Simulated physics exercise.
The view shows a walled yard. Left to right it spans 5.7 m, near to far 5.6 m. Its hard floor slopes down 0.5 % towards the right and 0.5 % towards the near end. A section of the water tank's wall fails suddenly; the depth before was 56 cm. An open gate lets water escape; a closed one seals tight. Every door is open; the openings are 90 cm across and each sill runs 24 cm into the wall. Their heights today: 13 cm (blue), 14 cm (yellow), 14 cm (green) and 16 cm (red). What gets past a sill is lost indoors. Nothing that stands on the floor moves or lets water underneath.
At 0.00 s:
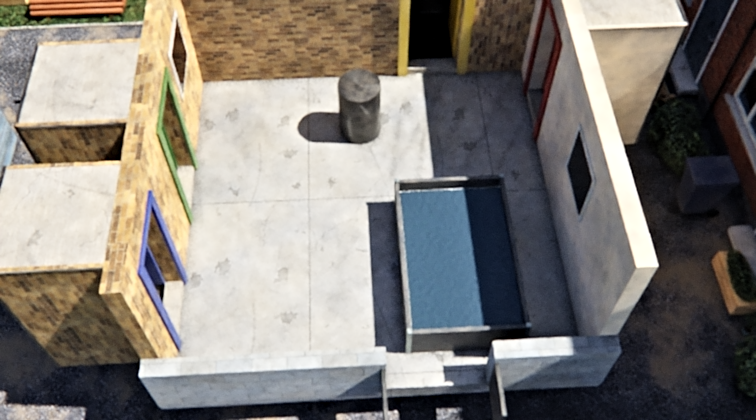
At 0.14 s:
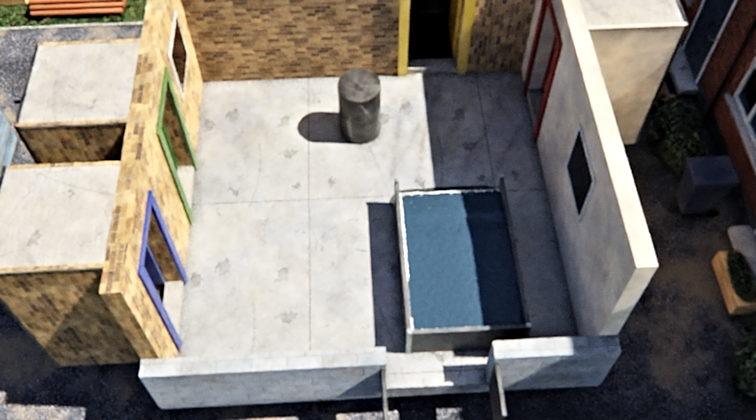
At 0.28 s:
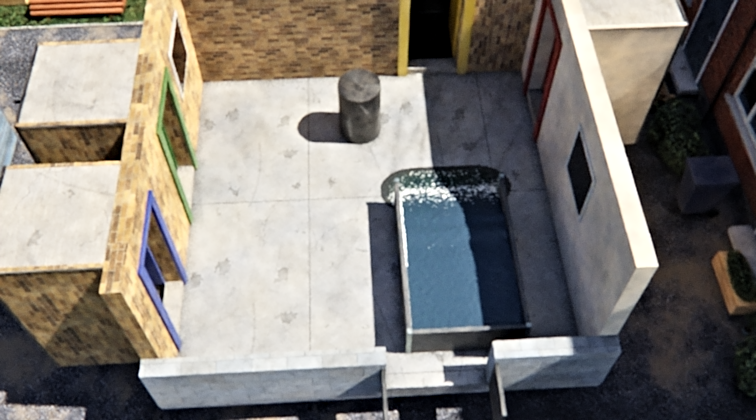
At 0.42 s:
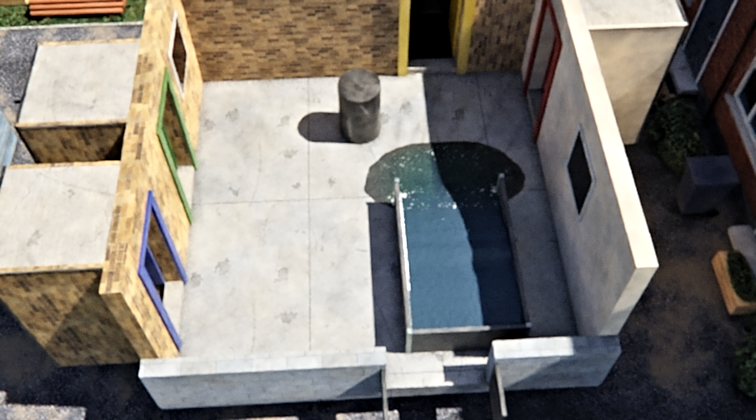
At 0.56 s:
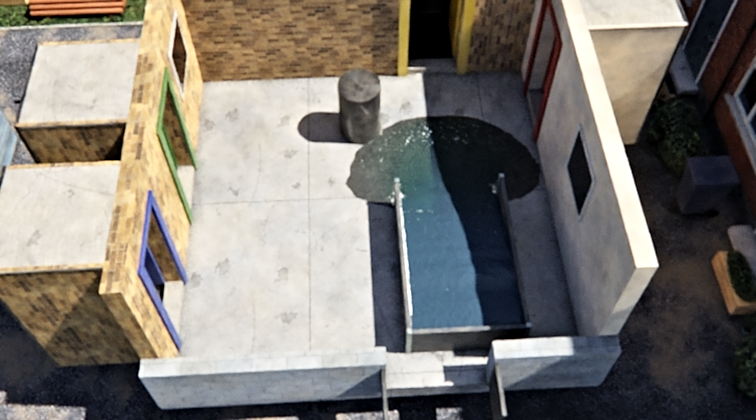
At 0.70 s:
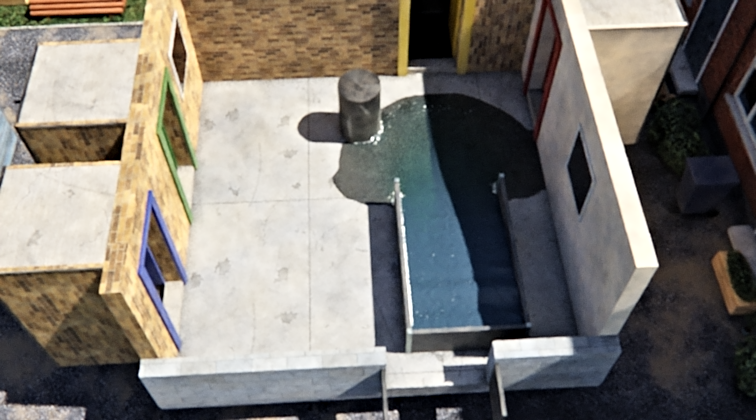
Water pours from the far side of a tank and spreads across the yard floor.
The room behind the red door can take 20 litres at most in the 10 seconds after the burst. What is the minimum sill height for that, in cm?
About 18 cm.
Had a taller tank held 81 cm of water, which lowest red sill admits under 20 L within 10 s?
Then roughly 26 cm.
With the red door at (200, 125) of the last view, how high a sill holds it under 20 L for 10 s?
Roughly 11.0 cm.
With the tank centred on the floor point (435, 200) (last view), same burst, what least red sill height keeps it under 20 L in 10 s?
About 16 cm.
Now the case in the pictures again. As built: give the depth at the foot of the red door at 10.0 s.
Roughly 5.5 cm deep.
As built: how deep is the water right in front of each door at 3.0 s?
Depths in cm: Blue 0, yellow 26, green 0, red 24.
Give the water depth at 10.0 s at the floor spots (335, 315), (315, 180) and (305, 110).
In that order: 8, 5 and 4 cm.
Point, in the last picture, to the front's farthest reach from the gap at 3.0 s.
Near (204, 82).
After 1.4 s water covers 30 % of the floor, deepest (28 cm) near (516, 71); 11 cm at the red door, 0 litres in over its 16 cm sill.
After 3.0 s water covers 50 % of the floor, deepest (28 cm) near (406, 75); 24 cm at the red door, 10 litres in over its 16 cm sill.
After 10.0 s water covers 95 % of the floor, deepest (12 cm) near (396, 347); 6 cm at the red door, 32 litres in over its 16 cm sill.
At the red door as built, the water arrived by 0.9 s and peaked near 24 cm at 3.0 s.
Run again over the same 10 s with other heights there, 41 litres in over 15 cm, 12 litres over 20 cm. The limit of 20 litres is kept from about 18 cm up.
